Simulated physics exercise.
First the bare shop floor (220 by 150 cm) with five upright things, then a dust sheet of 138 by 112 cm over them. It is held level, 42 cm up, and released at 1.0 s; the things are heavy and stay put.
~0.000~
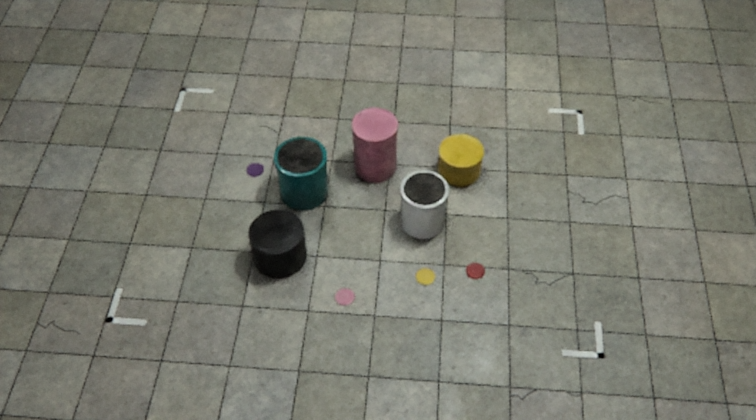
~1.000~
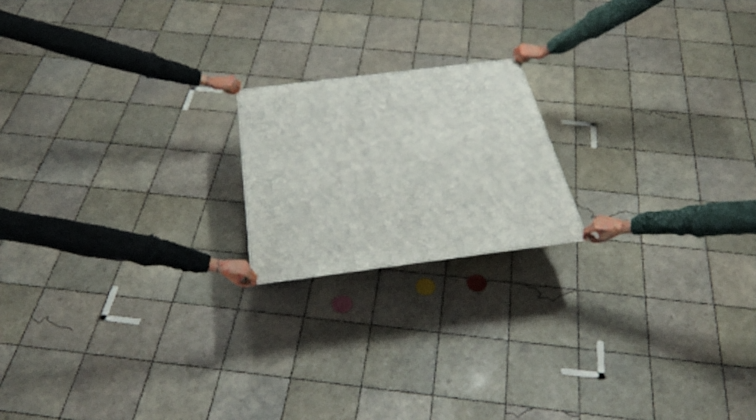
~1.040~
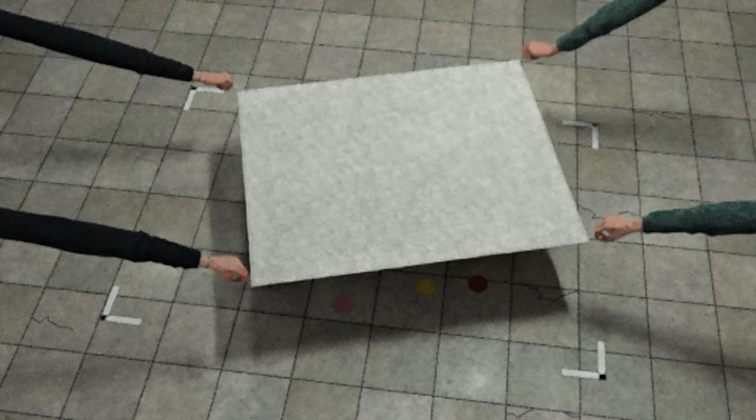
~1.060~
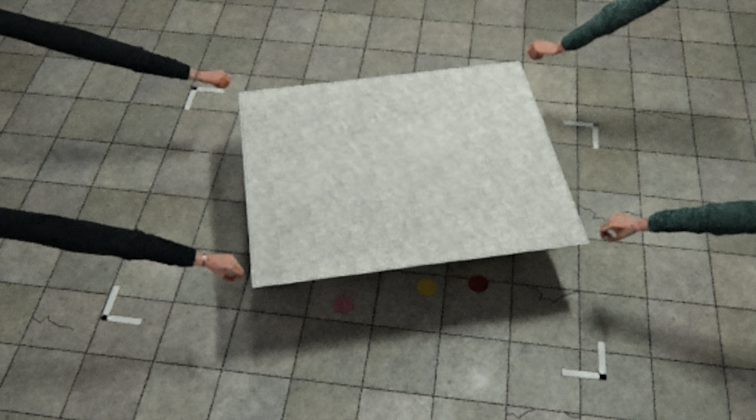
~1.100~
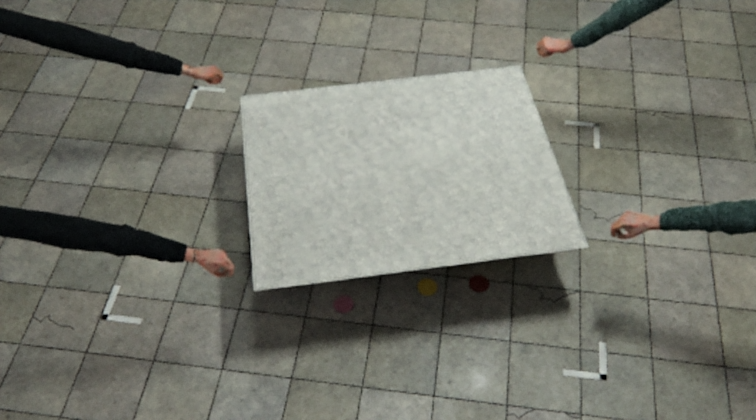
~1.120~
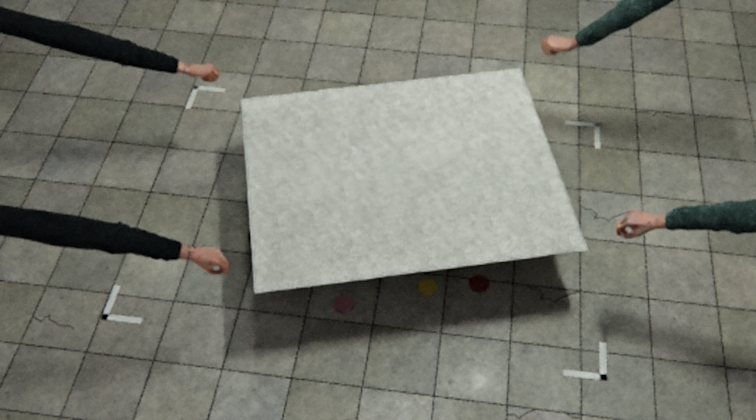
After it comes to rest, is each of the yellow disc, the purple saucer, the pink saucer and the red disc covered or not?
In order: The yellow disc vanishes under it; the purple saucer stays uncovered; the pink saucer vanishes under it; the red disc vanishes under it.
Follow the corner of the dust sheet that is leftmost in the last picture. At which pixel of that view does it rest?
Around (271, 173).
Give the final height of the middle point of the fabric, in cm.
About 28 cm.
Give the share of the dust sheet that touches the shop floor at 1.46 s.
About 10 %.
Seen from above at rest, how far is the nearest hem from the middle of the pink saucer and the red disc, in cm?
Roughly 4 cm, 4 cm.
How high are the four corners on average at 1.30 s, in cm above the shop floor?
About 10 cm.
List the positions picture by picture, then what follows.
In the first frame, yellow disc (426, 276); purple saucer (255, 169); pink saucer (345, 297); red disc (475, 271); black tub (276, 231), 20 cm tall; teal pot (300, 156), 27 cm tall; pink bin (375, 124), 32 cm tall; white pot (425, 188), 25 cm tall; yellow bin (462, 150), 15 cm tall.
In the second frame, dust sheet corners (252, 285) (237, 90) (518, 59) (588, 240); highest point 42 cm, lowest 42 cm.
In the third frame, dust sheet corners (252, 286) (238, 92); highest point 41 cm, lowest 41 cm.
In the fourth frame, dust sheet corners (253, 288) (239, 93); highest point 40 cm, lowest 40 cm.
In the fifth frame, dust sheet corners (254, 291) (241, 97); highest point 38 cm, lowest 37 cm.
In the sixth frame, dust sheet corners (255, 294) (242, 100) (520, 69) (588, 250); highest point 36 cm, lowest 35 cm.
By 1.3 s, 0 % of it is down, spanning 155 by 142 cm, above pink saucer, yellow disc, red disc.
By 1.5 s, 10 % of it is down, spanning 147 by 128 cm, above pink saucer, yellow disc, red disc.
By 1.6 s, 10 % of it is down, spanning 146 by 132 cm, above pink saucer, yellow disc, red disc.
By 1.8 s, 10 % of it is down, spanning 146 by 131 cm, above pink saucer, yellow disc, red disc.
By 3.3 s, 10 % of it is down, spanning 145 by 131 cm, above pink saucer, yellow disc, red disc.
